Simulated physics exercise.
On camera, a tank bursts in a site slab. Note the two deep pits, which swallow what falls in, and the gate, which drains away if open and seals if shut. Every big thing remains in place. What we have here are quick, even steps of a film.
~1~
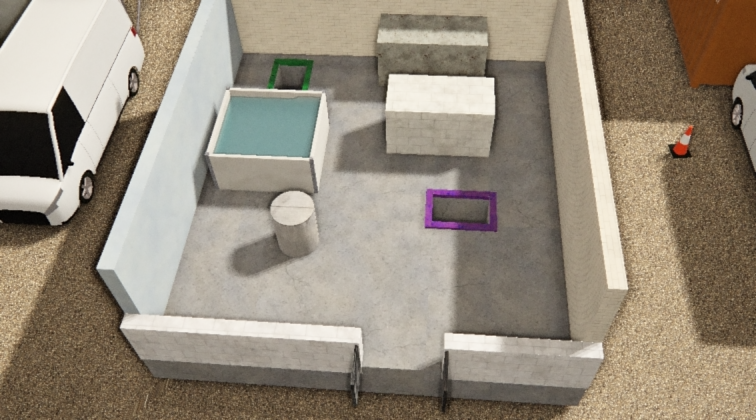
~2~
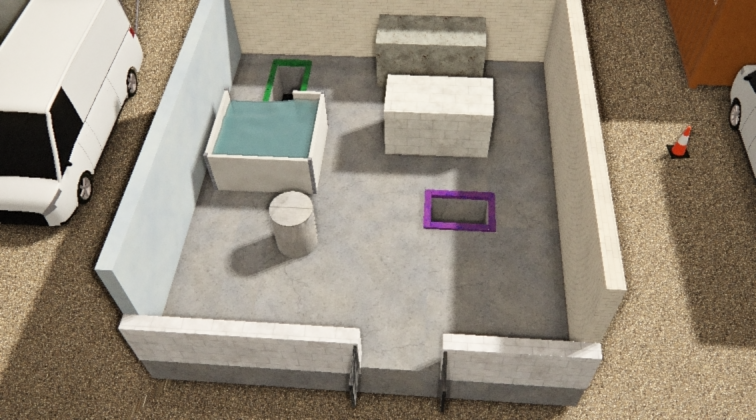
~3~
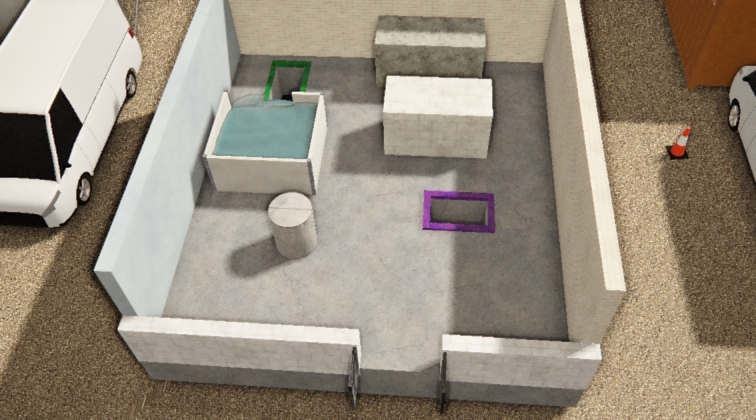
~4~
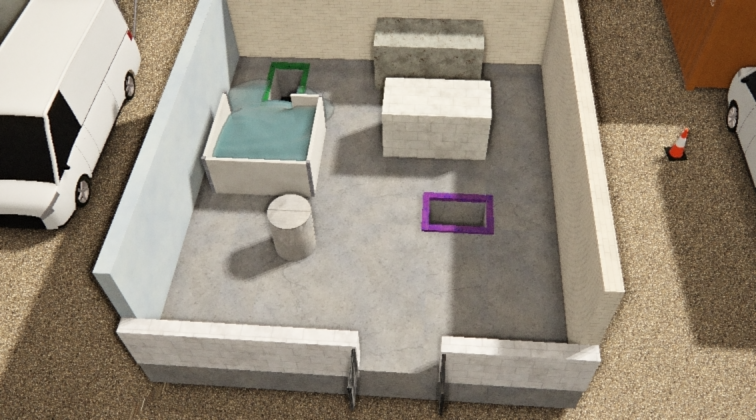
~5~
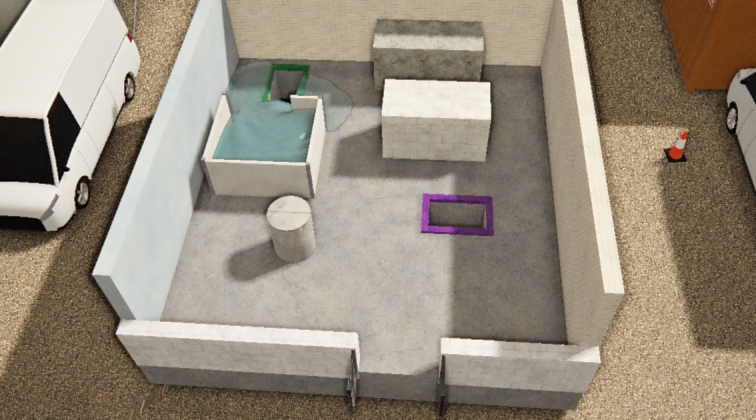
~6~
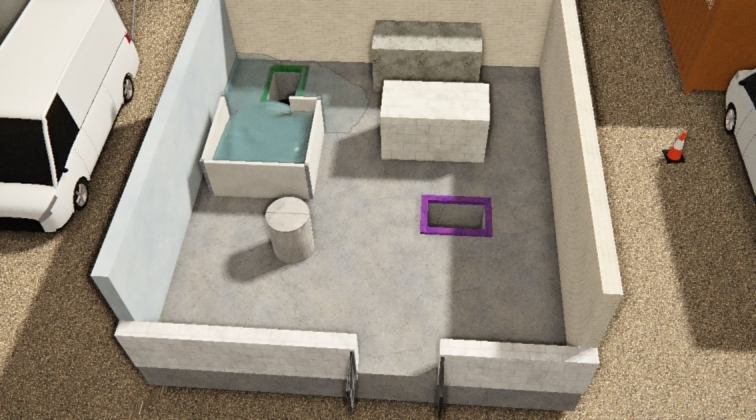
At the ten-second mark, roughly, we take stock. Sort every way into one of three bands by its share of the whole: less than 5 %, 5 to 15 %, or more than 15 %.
Bands: The gate - less than 5 %; the purple pit - less than 5 %; the green pit - more than 15 %.
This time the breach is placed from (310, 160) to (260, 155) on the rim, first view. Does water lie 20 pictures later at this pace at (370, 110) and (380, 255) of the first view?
Well, the first place ends up left untouched, and the second one drenched.
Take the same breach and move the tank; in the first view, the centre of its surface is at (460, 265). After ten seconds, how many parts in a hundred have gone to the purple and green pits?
Estimated shares - purple: Some 45 in a hundred; green: Some 4 in a hundred.
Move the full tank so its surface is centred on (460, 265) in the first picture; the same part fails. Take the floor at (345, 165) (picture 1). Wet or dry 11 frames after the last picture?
There: Flooded.
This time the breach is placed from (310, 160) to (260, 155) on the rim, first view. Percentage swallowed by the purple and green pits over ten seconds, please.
Roughly, in per cent: Purple 6, green 0.
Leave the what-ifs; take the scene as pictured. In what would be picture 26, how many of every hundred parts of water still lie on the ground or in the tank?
Estimate: 58 per cent.
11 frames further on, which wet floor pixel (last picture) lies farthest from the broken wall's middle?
The front tops out at about (439, 98).
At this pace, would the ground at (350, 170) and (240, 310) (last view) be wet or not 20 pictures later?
First swamped, then spared.
A moment on, water covers 15 % of the floor; the gate 0 %, the purple pit 0 %, the green pit 19 %.
Next, water covers 15 % of the floor; the gate 0 %, the purple pit 0 %, the green pit 30 %.
Then, water covers 30 % of the floor; the gate 0 %, the purple pit 0 %, the green pit 41 %.
Later, water covers 50 % of the floor; the gate 0 %, the purple pit 0 %, the green pit 51 %.
In the end, water covers 60 % of the floor; the gate 3 %, the purple pit 0 %, the green pit 55 %.
